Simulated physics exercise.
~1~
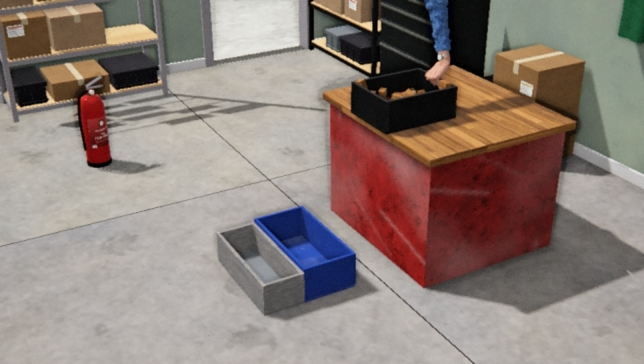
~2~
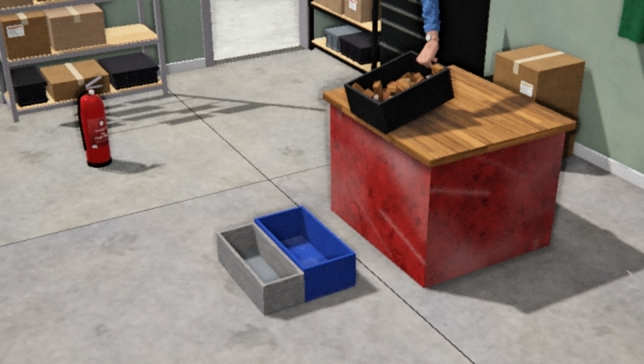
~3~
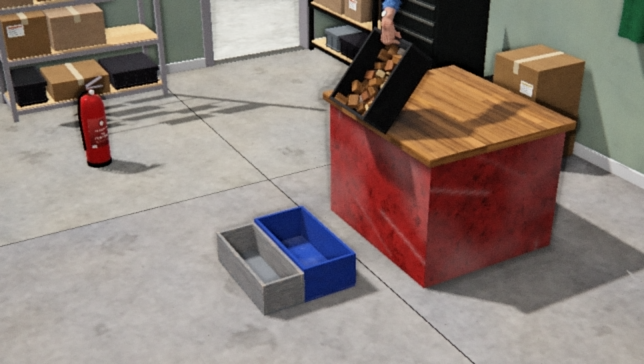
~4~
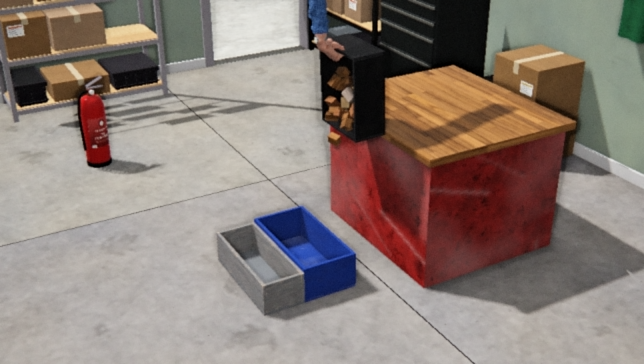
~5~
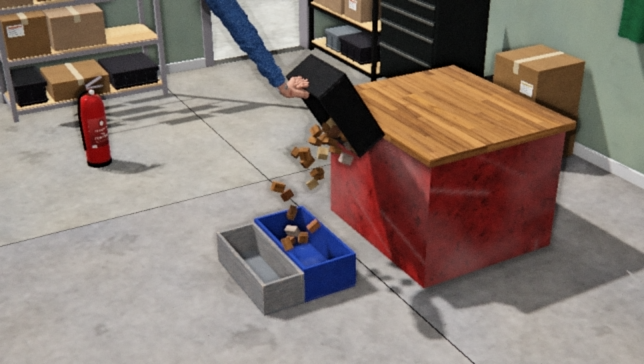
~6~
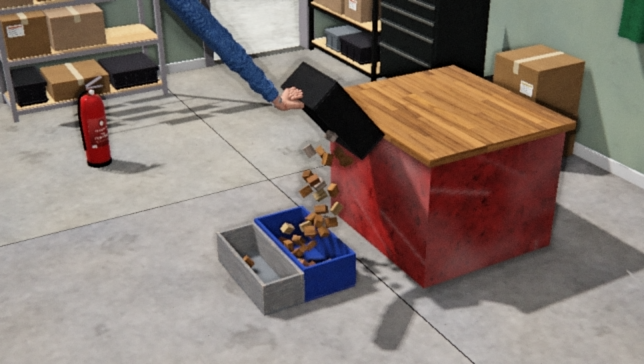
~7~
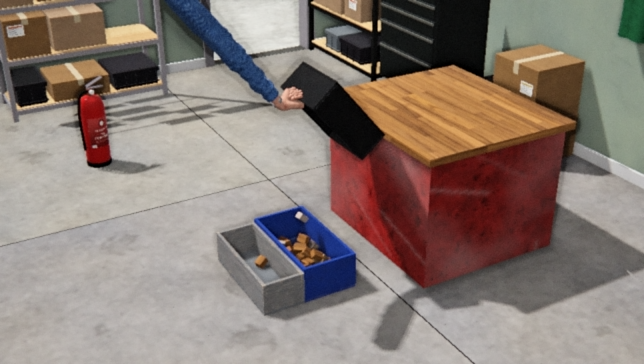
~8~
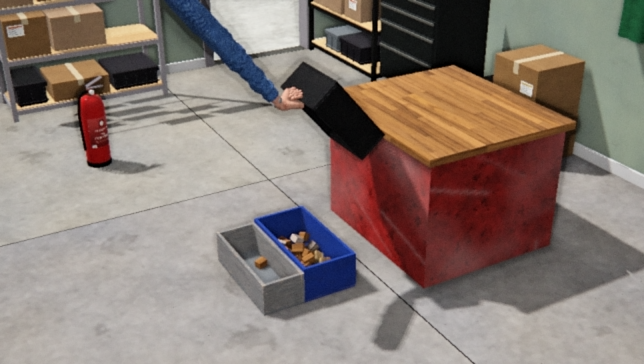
At the start, a black box of wooden blocks sits on a red bench with a wooden top, while a blue trough and a grey tub stand empty side by side on the concrete floor. A hand lifts the back of the box and tips it toward the bench's left edge. The box swings upright onto its end, then leans over past the edge. Blocks spill out and tumble down toward the blue trough. The hand holds the emptied box steeply tilted as the last ones drop. Finally, most blocks lie in the blue trough, with a few in the grey tub.
